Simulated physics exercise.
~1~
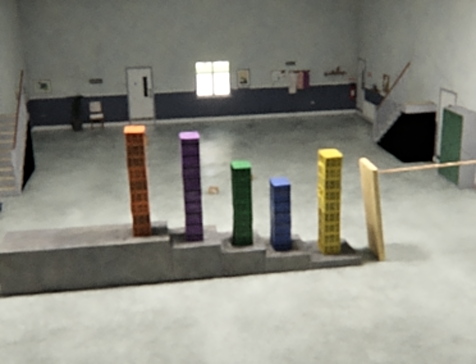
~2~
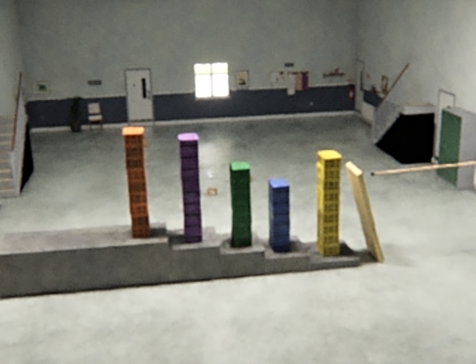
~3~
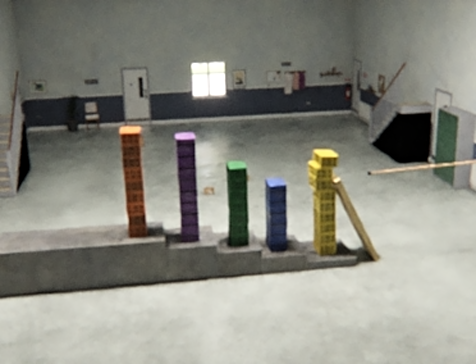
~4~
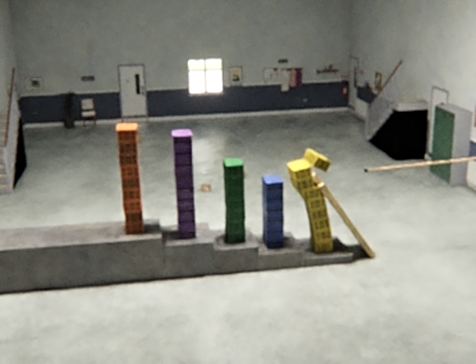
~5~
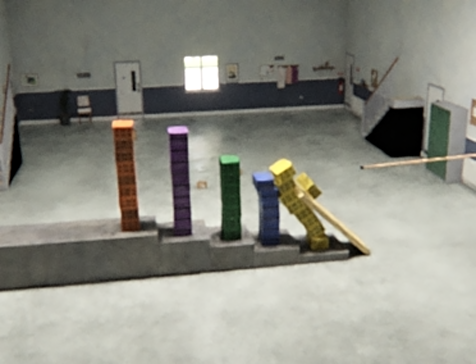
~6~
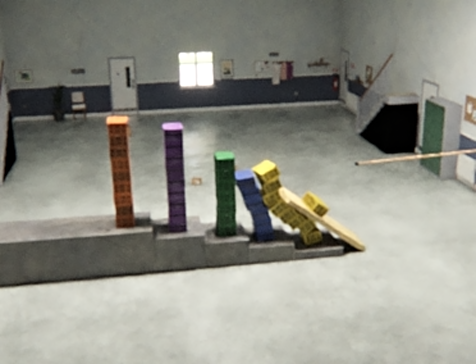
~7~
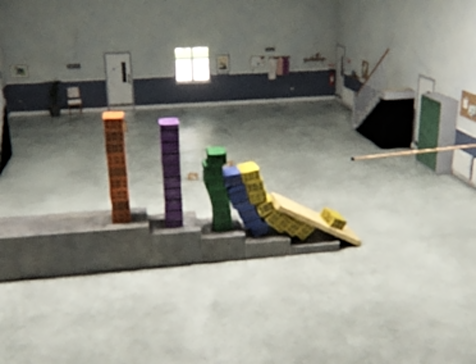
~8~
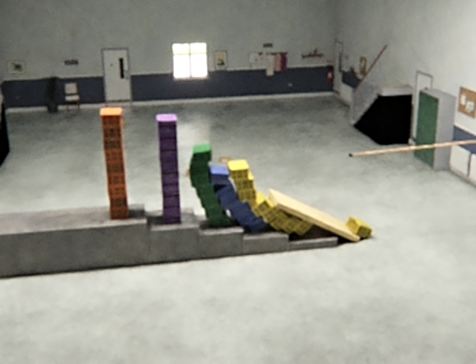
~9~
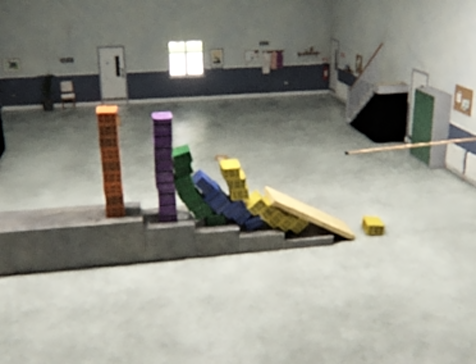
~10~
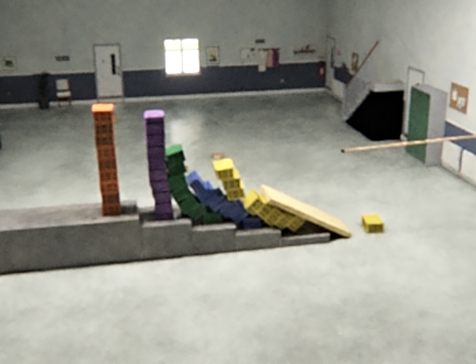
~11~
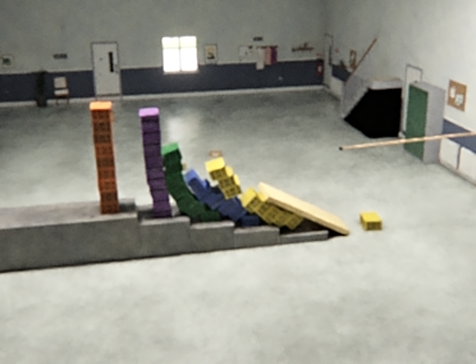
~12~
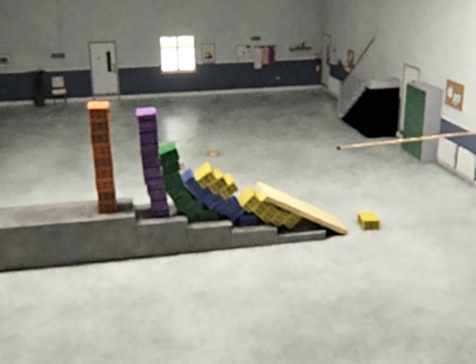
Five tall stacks of crates, orange, purple, green, blue and yellow from left to right, stand on grey steps in a large pale hall, seen from the front and slightly above. A wooden board at the right, beside a long pole, tips left into the yellow stack. The yellow stack buckles leftward into the blue one, while its top crate slides down the board onto the floor. Blue slumps against green, which bends left against the purple stack. Finally, yellow and blue lie slumped under the board, green leans in a curve, and purple and orange remain standing.
